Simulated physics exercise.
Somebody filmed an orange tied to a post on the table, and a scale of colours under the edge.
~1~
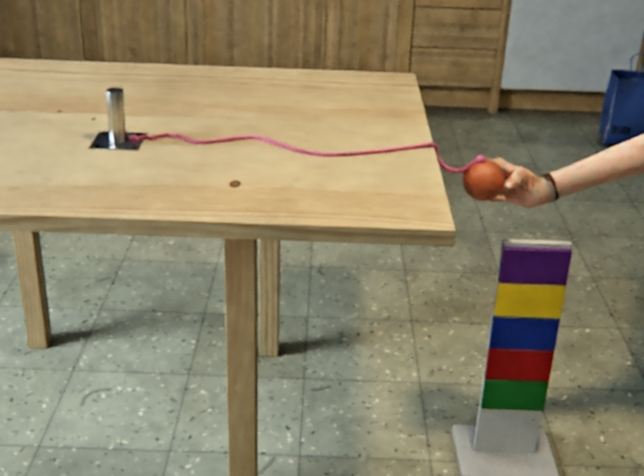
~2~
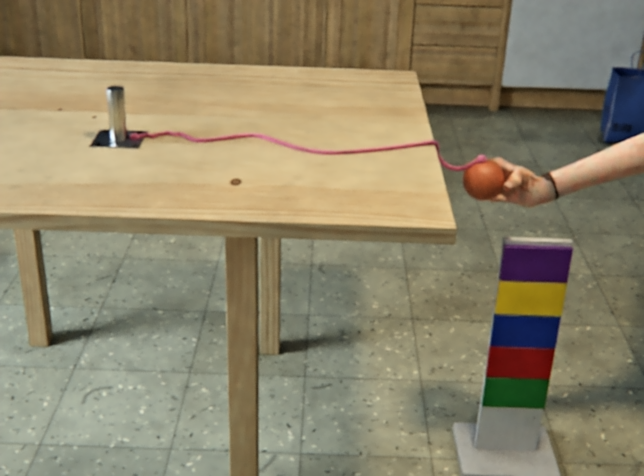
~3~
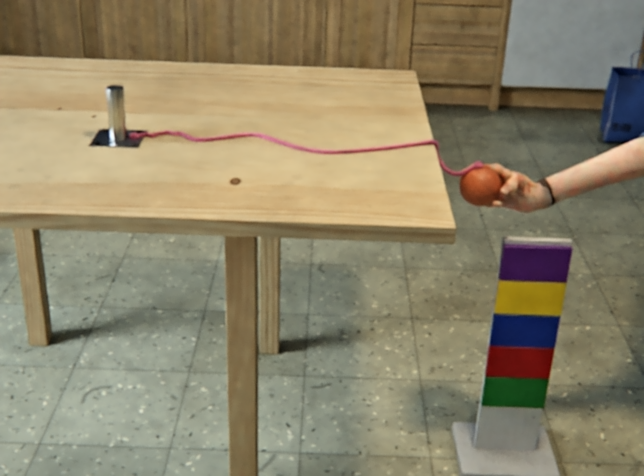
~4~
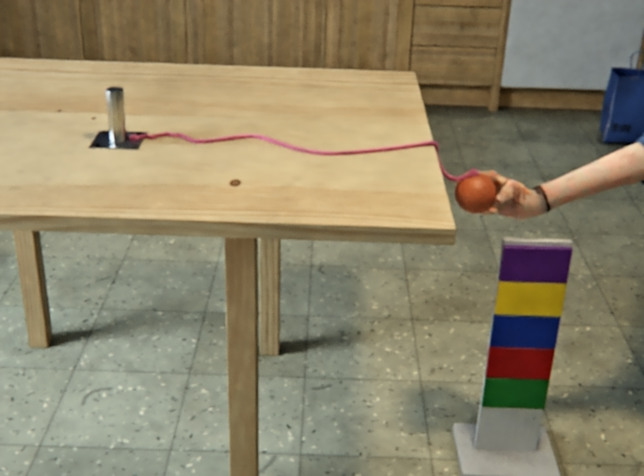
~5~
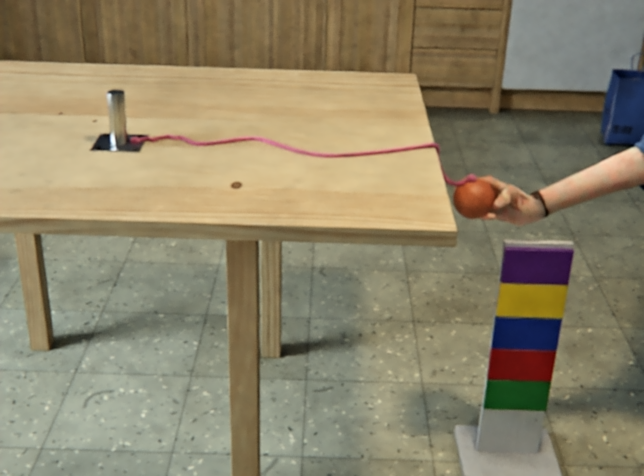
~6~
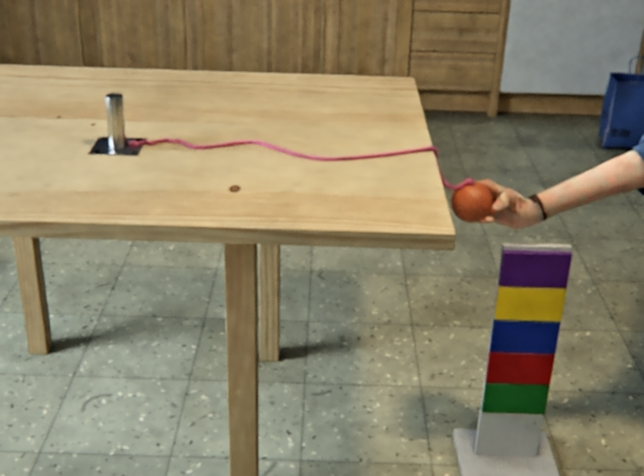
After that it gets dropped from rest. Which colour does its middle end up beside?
Purple.
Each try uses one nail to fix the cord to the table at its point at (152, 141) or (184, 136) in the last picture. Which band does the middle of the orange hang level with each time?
Each in turn comes out as purple, purple.
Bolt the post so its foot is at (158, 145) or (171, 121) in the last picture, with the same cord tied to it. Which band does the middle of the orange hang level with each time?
Going case by case, it's yellow and then yellow.
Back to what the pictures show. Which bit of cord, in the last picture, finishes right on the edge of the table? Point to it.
Pixel (397, 154).
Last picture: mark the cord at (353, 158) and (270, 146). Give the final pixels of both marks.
First: (388, 150). Second: (296, 148).
Soon after, orange near (399, 262); level with purple.
After that, orange near (431, 271); level with purple.
In the end, orange near (422, 273); level with purple. Its middle rests at the purple band.
